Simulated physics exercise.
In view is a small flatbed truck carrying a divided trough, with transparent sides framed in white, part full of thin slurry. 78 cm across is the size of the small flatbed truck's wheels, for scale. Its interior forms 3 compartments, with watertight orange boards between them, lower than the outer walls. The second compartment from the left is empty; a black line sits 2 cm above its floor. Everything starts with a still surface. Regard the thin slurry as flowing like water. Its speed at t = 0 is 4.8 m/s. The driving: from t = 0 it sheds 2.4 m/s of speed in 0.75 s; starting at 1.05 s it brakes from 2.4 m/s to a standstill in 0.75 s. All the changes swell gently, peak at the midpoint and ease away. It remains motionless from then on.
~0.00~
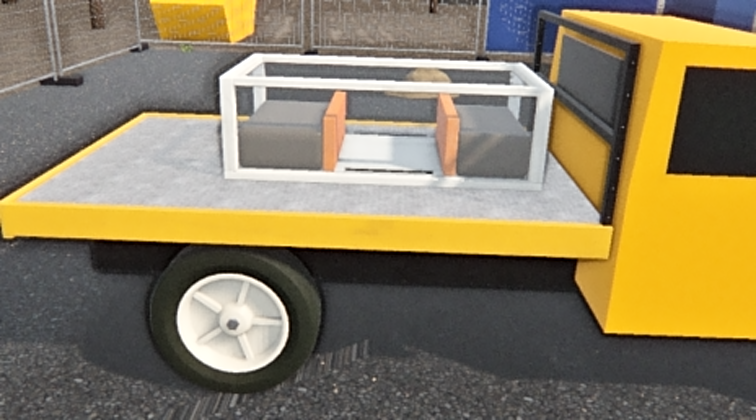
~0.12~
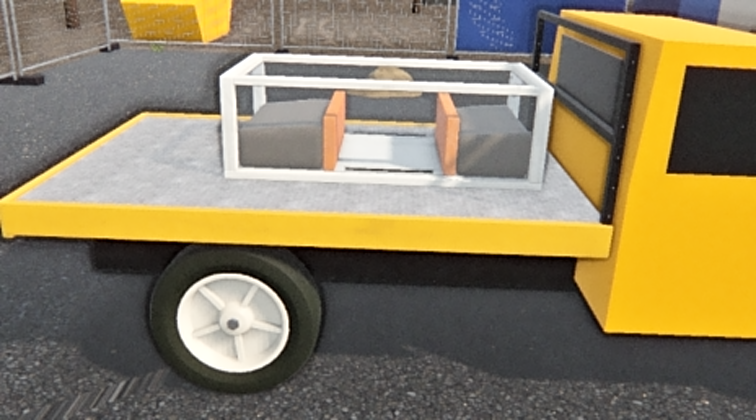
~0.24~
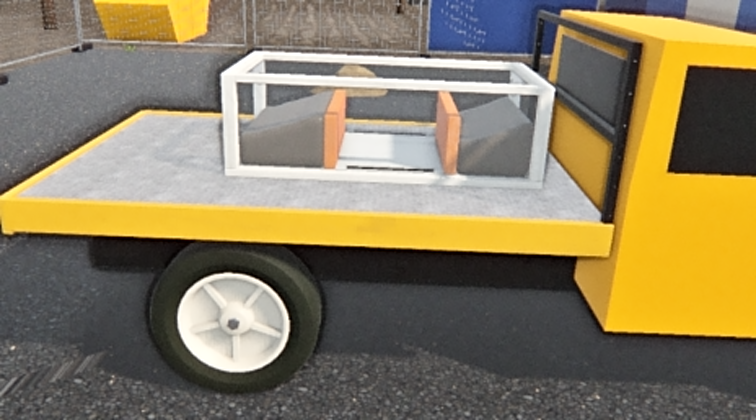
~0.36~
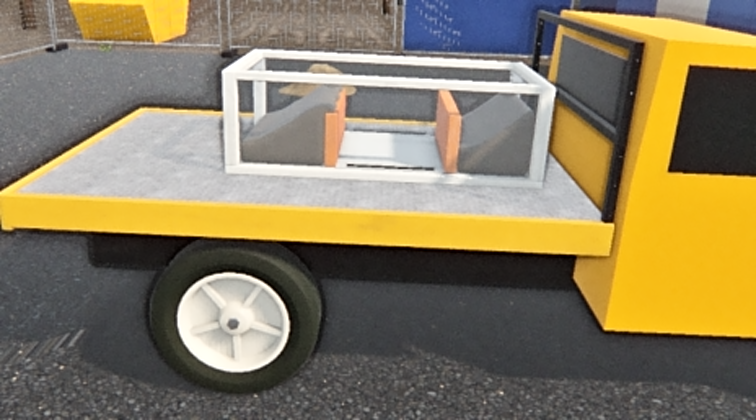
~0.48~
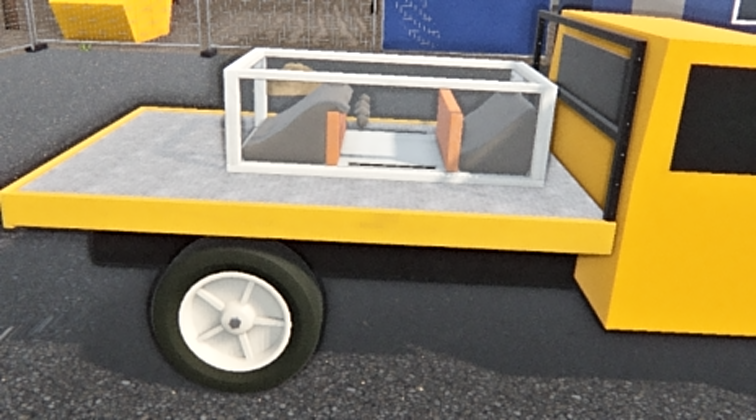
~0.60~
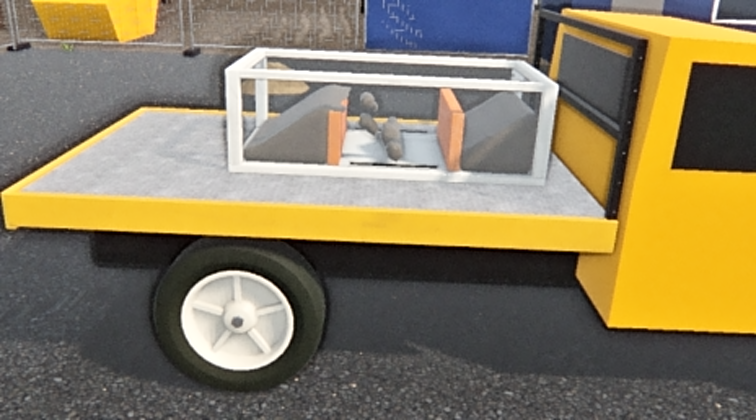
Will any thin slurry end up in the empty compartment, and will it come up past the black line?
Yes, past the line.
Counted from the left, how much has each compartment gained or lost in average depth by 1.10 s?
From the left: 3 down, 2 up, 0.
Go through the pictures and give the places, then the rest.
Levels, left to right, (283, 124), dry, (487, 131); board top at (329, 119) and (453, 120); the front is on the right, levels are read along the near wall; a wheel hub at (231, 329), in the first picture.
Levels, left to right, (283, 123), dry, (487, 131), in the second picture.
Levels, left to right, (284, 121), dry, (487, 134), in the third picture.
Levels, left to right, (284, 122), dry, (488, 133), in the fourth picture.
Levels, left to right, (286, 122), barely wet, (489, 135), in the fifth picture.
Levels, left to right, (287, 123), (393, 159), (491, 129); a wheel hub at (236, 326), in the sixth picture.
Then, 1.10 s in, the compartments hold 19, 2, 21 cm, left to right.
Then, 1.70 s in, the compartments hold 15, 5, 21 cm, left to right.
Then, 2.30 s in, the compartments hold 15, 5, 21 cm, left to right.
Then, 4.78 s in, the compartments hold 15, 5, 21 cm, left to right.
